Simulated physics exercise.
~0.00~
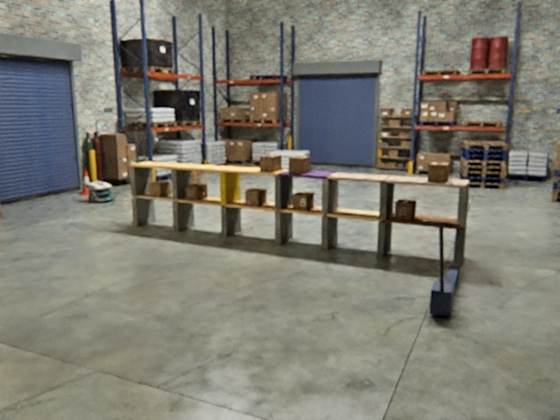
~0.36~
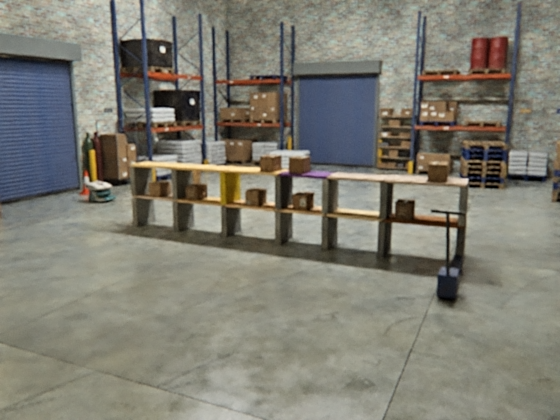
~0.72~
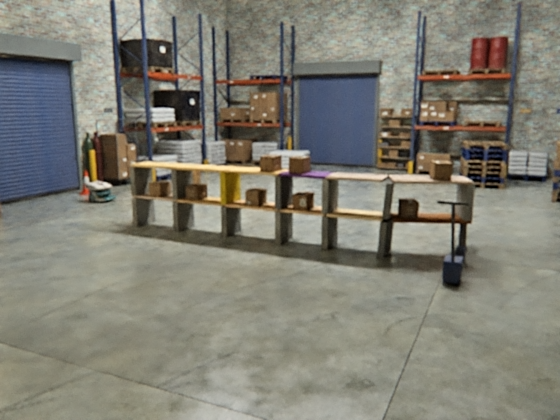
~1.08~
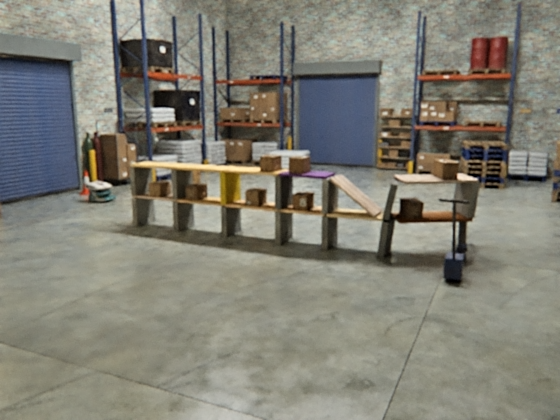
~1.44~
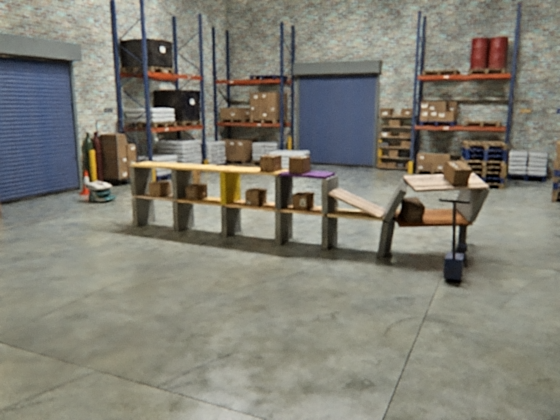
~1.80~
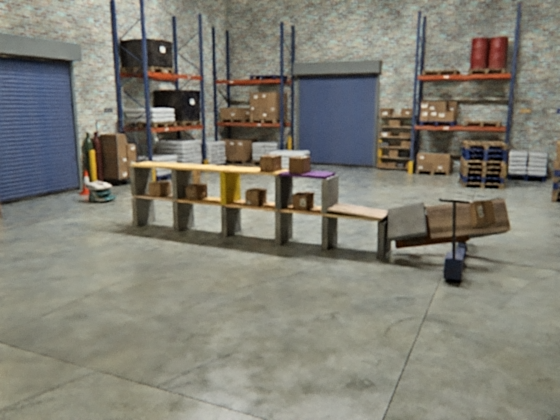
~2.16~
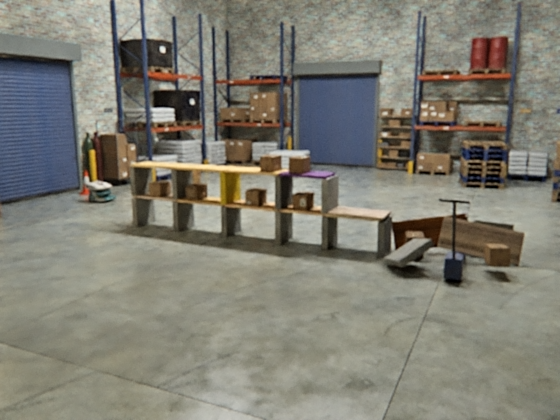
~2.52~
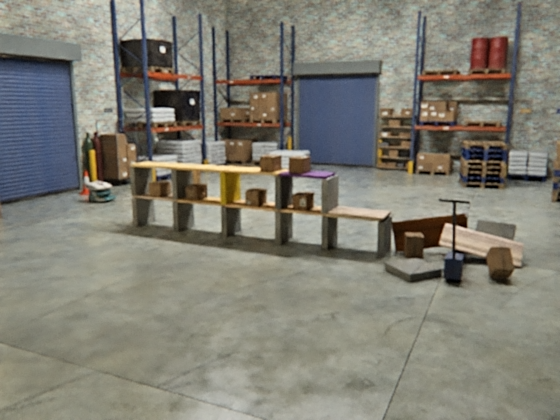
Long two-tier board shelf in a warehouse losing its right end as a jack pushes in, boards and cartons tumbling, the rest standing.
